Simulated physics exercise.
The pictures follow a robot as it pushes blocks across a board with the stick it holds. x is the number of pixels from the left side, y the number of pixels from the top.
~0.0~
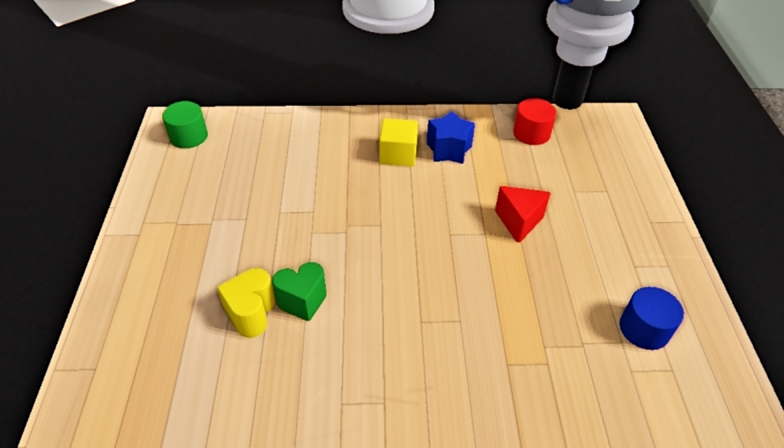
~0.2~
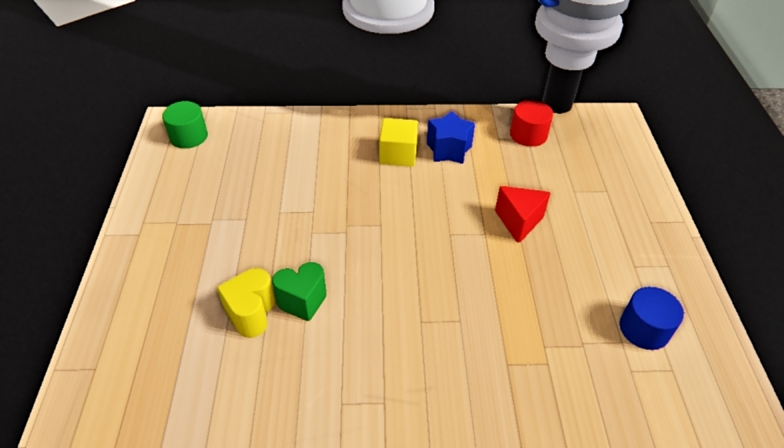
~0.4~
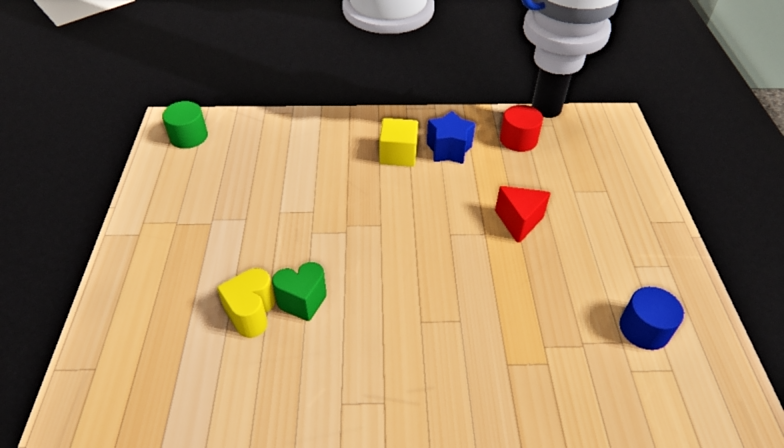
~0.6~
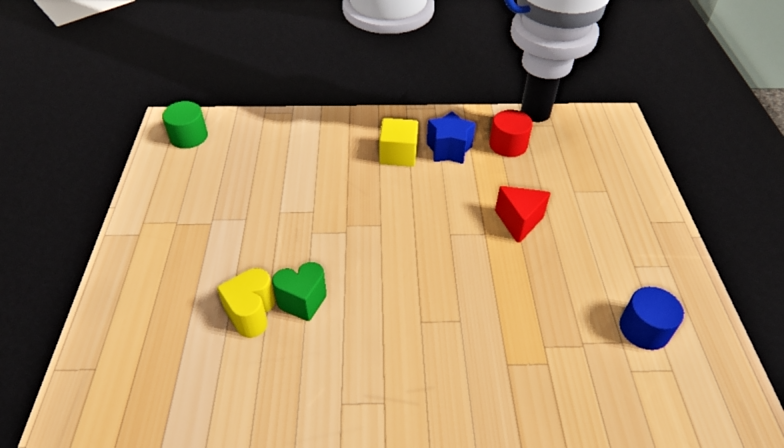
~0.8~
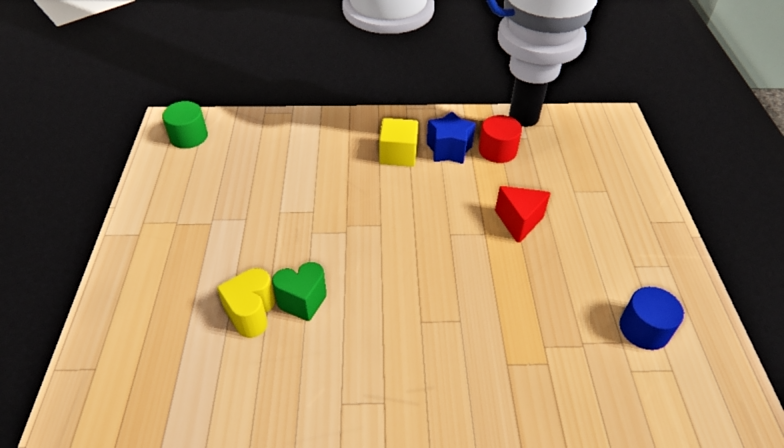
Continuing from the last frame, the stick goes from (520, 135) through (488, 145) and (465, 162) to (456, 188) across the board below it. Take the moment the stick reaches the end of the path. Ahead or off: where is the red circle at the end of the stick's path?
Ahead of the stick.
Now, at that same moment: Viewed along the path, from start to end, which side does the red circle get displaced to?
Answer: Leftward.
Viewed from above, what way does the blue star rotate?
Viewed from above: Clockwise.
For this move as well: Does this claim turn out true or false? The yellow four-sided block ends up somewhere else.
True.
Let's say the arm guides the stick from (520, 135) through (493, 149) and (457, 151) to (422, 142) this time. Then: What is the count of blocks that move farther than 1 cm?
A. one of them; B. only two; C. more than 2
Choice C: More than 2.
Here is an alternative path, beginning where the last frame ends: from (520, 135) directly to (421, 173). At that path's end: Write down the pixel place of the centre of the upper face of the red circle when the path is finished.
By then it is at (452, 168).
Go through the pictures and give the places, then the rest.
In the first frame, stick tip at (567, 101); block tops, yellow four-sided block at (399, 130); blue star at (452, 126); red circle at (537, 109); red triangular piece at (525, 198).
In the second frame, stick at (557, 105); red circle at (534, 111).
In the third frame, stick at (546, 109); red circle at (524, 115).
In the fourth frame, stick at (535, 113); red circle at (513, 121).
In the fifth frame, stick at (524, 118); yellow four-sided block at (399, 130); blue star at (452, 126); red circle at (502, 126); red triangular piece at (525, 198).
On the path given first. One third of the way, stick at (490, 128); blue star at (447, 126), turned 15° clockwise; red circle at (479, 142).
Two thirds of the way, stick at (467, 146); yellow four-sided block at (388, 128); blue star at (432, 133), turned 50° clockwise; red circle at (466, 164).
At the end, stick at (458, 171); yellow four-sided block at (389, 128); blue star at (431, 136), turned 70° clockwise; red circle at (463, 192); red triangular piece in place.
